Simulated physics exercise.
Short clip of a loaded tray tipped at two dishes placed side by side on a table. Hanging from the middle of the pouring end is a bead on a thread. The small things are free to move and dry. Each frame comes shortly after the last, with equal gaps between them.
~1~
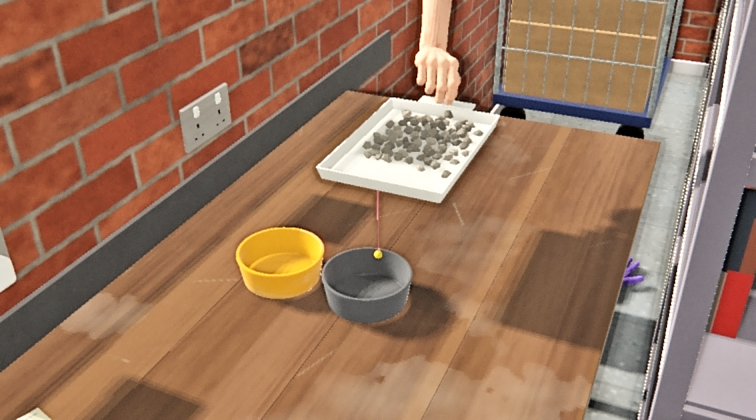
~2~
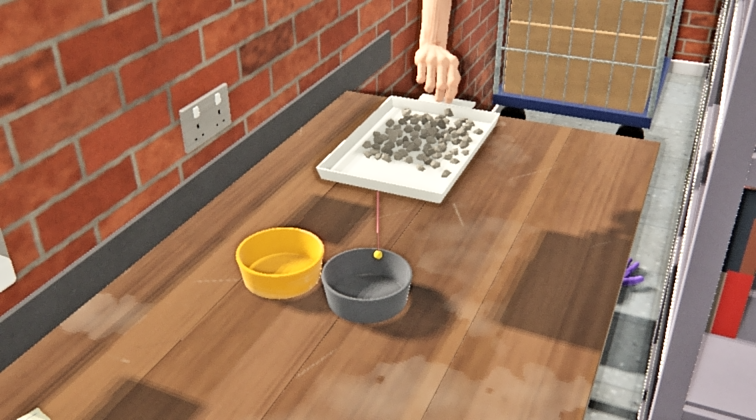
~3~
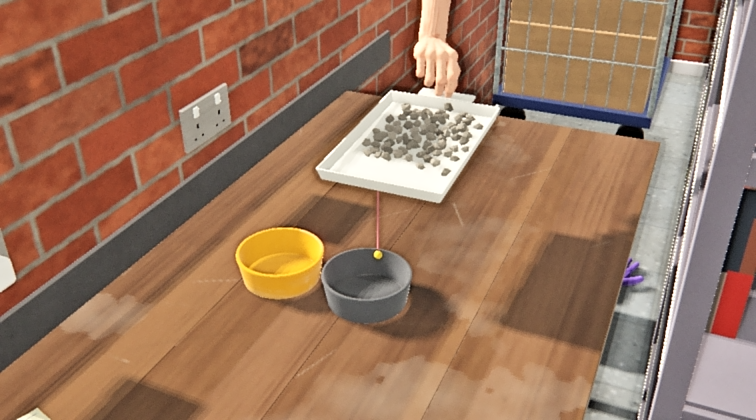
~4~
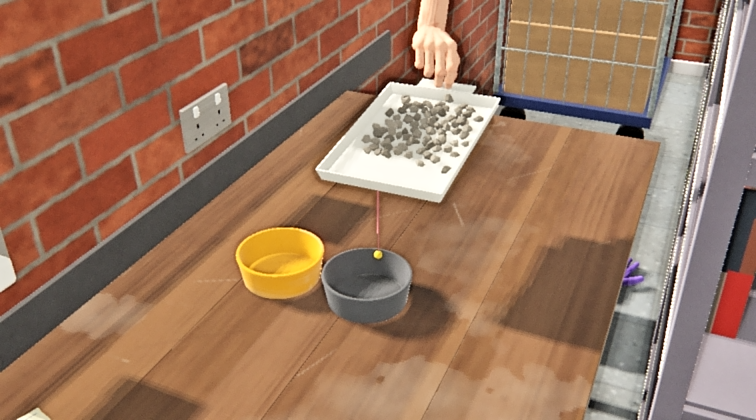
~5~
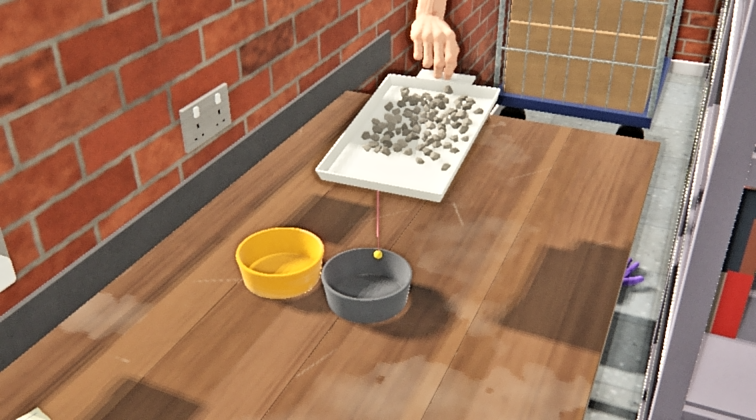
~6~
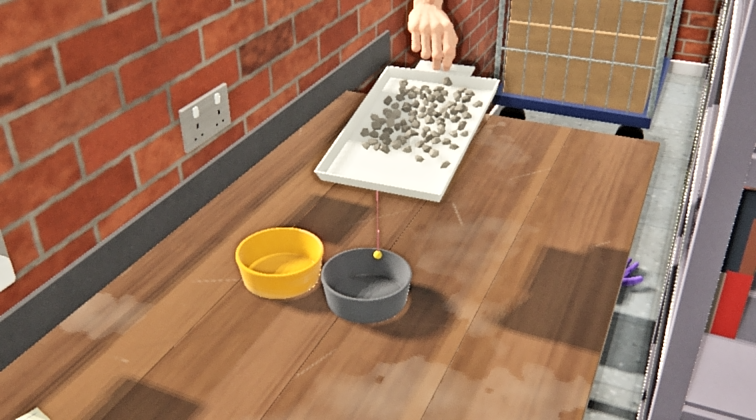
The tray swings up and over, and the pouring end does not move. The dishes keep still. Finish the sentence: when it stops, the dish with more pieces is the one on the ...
Right.
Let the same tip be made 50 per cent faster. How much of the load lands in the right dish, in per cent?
It would be around 50 per cent.
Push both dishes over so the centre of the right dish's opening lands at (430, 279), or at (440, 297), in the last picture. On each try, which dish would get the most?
The first try: The dish on the left. The second: The left one.
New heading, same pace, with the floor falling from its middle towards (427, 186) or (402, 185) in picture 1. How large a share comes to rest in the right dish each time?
First case: 10 %; second case: 50 %.
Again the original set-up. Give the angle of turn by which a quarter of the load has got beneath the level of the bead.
Roughly 90 degrees.
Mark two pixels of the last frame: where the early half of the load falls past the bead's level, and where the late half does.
Initially about (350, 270); subsequently about (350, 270).
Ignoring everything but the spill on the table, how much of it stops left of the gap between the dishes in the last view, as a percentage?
It comes to near 40 percent of the spill.
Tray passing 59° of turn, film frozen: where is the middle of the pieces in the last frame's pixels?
Near the pixel (369, 174).
Soon, tray tipped steeply; most on the tray; a stray few in the right dish; a small part in the air.
A while on, tray tipped right over; about a third on the tray; about a quarter in the right dish; a stray few in the left dish; a small part outside both; about a quarter in the air.
Towards the end, tray tipped past a quarter turn; about two thirds in the right dish; a small part in the left dish; about a third outside both.
Finally, tray tipped past a quarter turn; about two thirds in the right dish; a small part in the left dish; about a third outside both.
